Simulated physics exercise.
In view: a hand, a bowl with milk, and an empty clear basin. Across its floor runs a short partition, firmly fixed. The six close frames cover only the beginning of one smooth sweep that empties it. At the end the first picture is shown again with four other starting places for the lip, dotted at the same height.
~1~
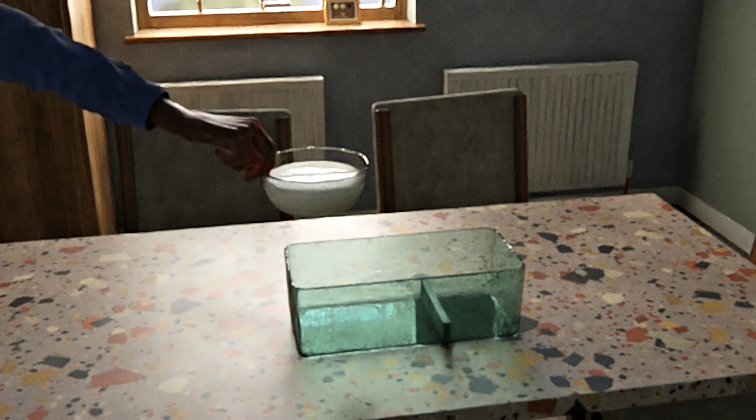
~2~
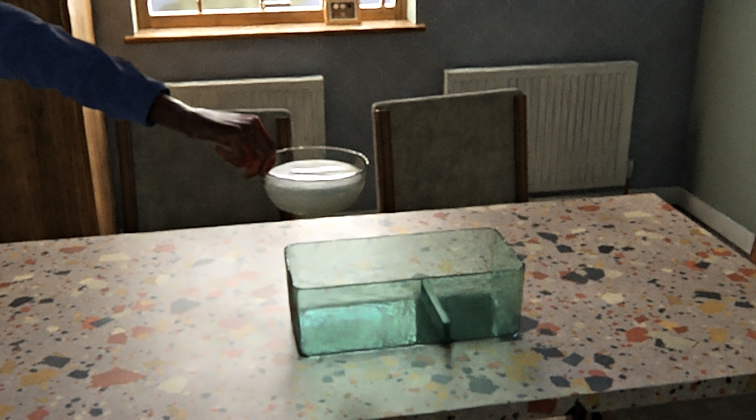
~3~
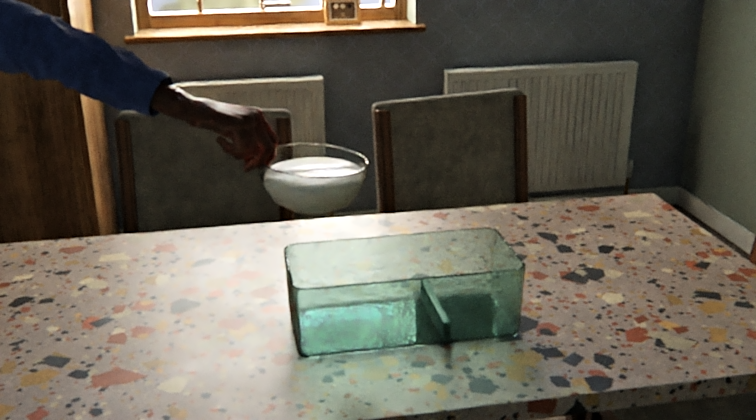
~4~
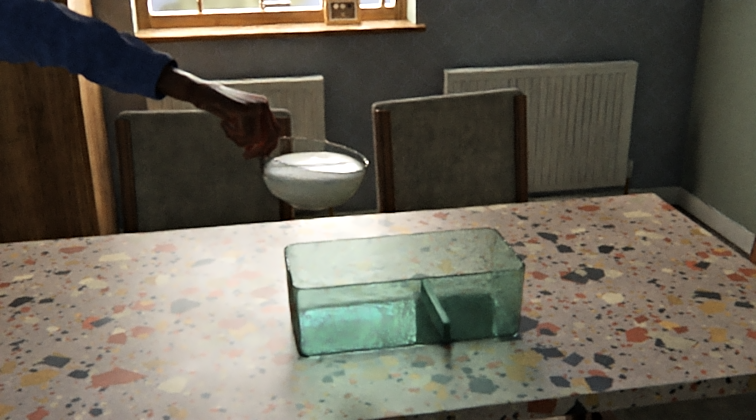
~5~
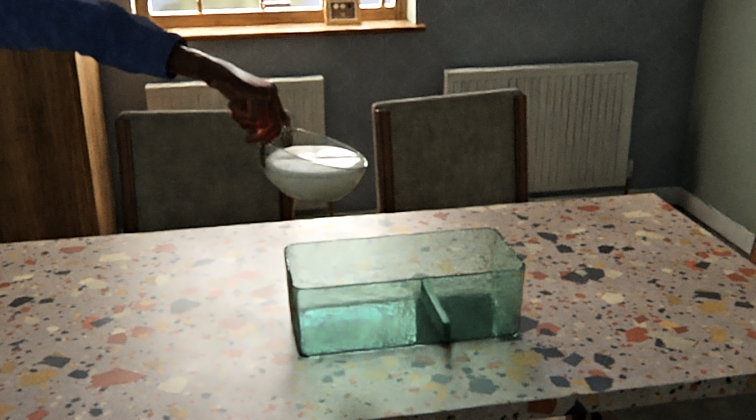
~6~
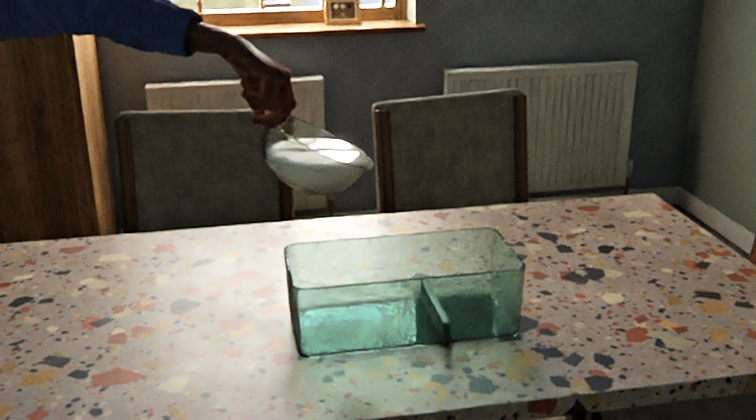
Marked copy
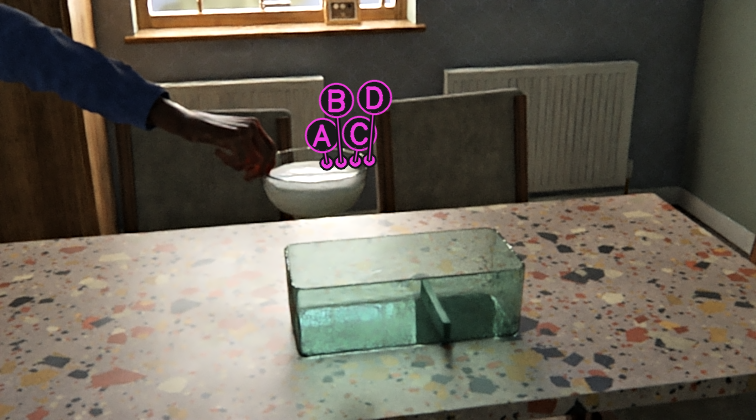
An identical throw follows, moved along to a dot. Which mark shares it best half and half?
Use dot C.
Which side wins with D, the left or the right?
More ends on the right.
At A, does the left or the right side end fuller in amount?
More ends on the left.
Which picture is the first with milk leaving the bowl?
Picture 6.
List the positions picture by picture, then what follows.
In the first picture, upright, lip at (365, 160); basin from (297, 355) to (518, 332); top of the wall at (434, 299); nothing has left yet.
In the second picture, upright, lip at (365, 160); nothing has left yet.
In the third picture, tipped about 5°, lip at (365, 160); nothing has left yet.
In the fourth picture, tipped about 11°, lip at (365, 160); nothing has left yet.
In the fifth picture, tipped about 19°, lip at (365, 160); nothing has left yet.
In the sixth picture, tipped about 28°, lip at (365, 160); milk is over the lip, down to (368, 165).
In magenta, A at (326, 163); B at (341, 162); C at (355, 161); D at (369, 160).
With A, about 88 % ends left of the wall and 10 % right of it.
With B, about 80 % ends left of the wall and 18 % right of it.
With C, about 48 % ends left of the wall and 51 % right of it.
With D, about 28 % ends left of the wall and 70 % right of it.
